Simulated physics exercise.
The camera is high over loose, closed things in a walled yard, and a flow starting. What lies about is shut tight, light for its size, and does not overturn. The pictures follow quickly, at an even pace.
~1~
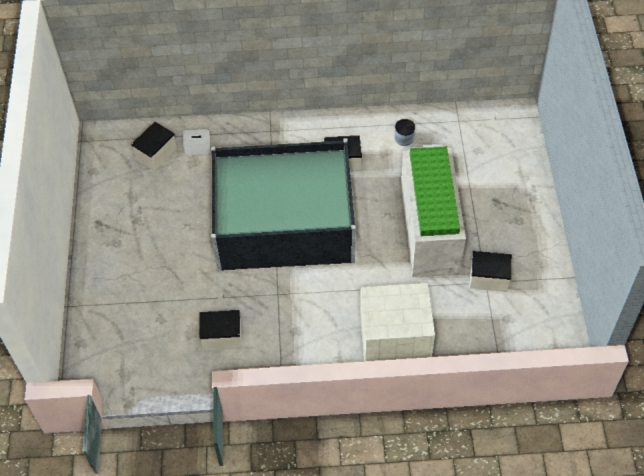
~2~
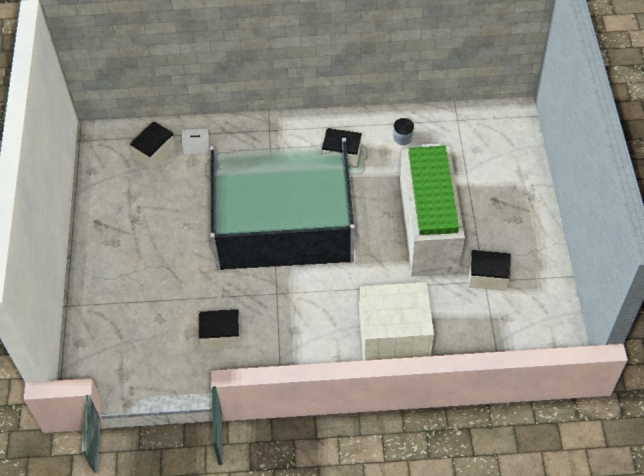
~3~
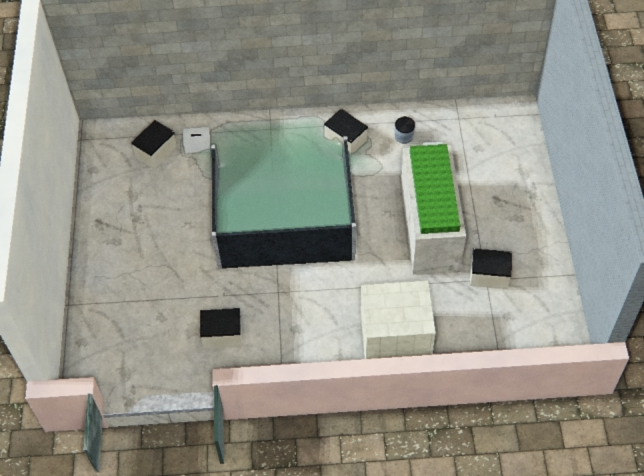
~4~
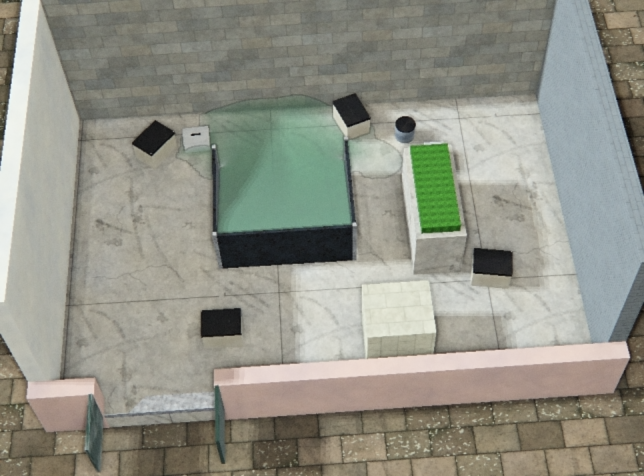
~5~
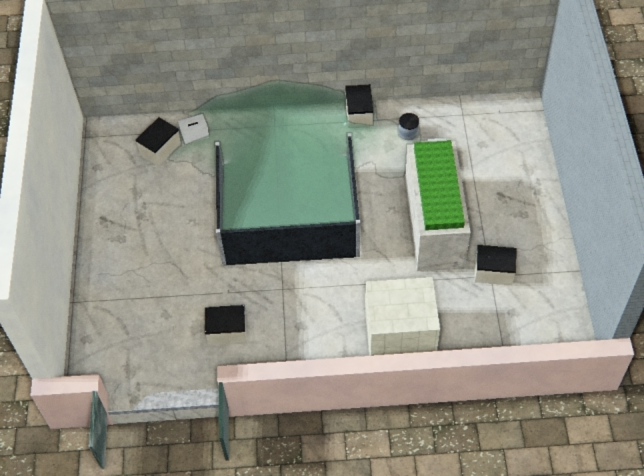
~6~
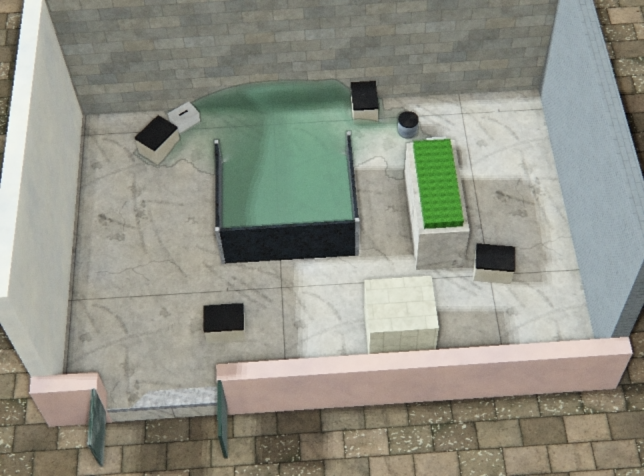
At first, green water stands in a dark-walled tank among scattered boxes in a walled yard. The tank's back side opens and water spreads toward the rear wall, pushing a dark-topped box backward and slightly right as it turns. Then a small pale box shifts back and left; the others stay put.
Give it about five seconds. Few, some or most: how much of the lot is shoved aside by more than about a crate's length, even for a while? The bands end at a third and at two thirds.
Share: Two thirds or more.
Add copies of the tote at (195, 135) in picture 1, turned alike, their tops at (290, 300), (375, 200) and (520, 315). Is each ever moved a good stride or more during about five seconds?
In that order: Short of that, under that, moved that far.
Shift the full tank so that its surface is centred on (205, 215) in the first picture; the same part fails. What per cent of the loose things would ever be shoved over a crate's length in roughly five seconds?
Roughly 70 per cent.
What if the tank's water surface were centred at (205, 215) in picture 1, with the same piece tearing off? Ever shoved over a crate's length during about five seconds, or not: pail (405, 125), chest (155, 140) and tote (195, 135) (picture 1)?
As listed: Swept aside, yes, pushed that far.
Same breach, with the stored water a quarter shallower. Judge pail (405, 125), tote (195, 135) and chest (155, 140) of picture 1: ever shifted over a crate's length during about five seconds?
One after the other: Moved that far, shifted that much, swept aside.
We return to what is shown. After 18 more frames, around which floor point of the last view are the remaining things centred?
Close to (371, 294).
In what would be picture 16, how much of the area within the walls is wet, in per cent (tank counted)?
Roughly 45 per cent.
A moment on, 2 of 7 are well off their spots; 0 afloat.
Next, 4 of 7 are well off their spots; 3 afloat.
Later, 5 of 7 are well off their spots; 3 afloat.
In the end, 5 of 7 are well off their spots, and 5 have been at some point; 2 afloat.
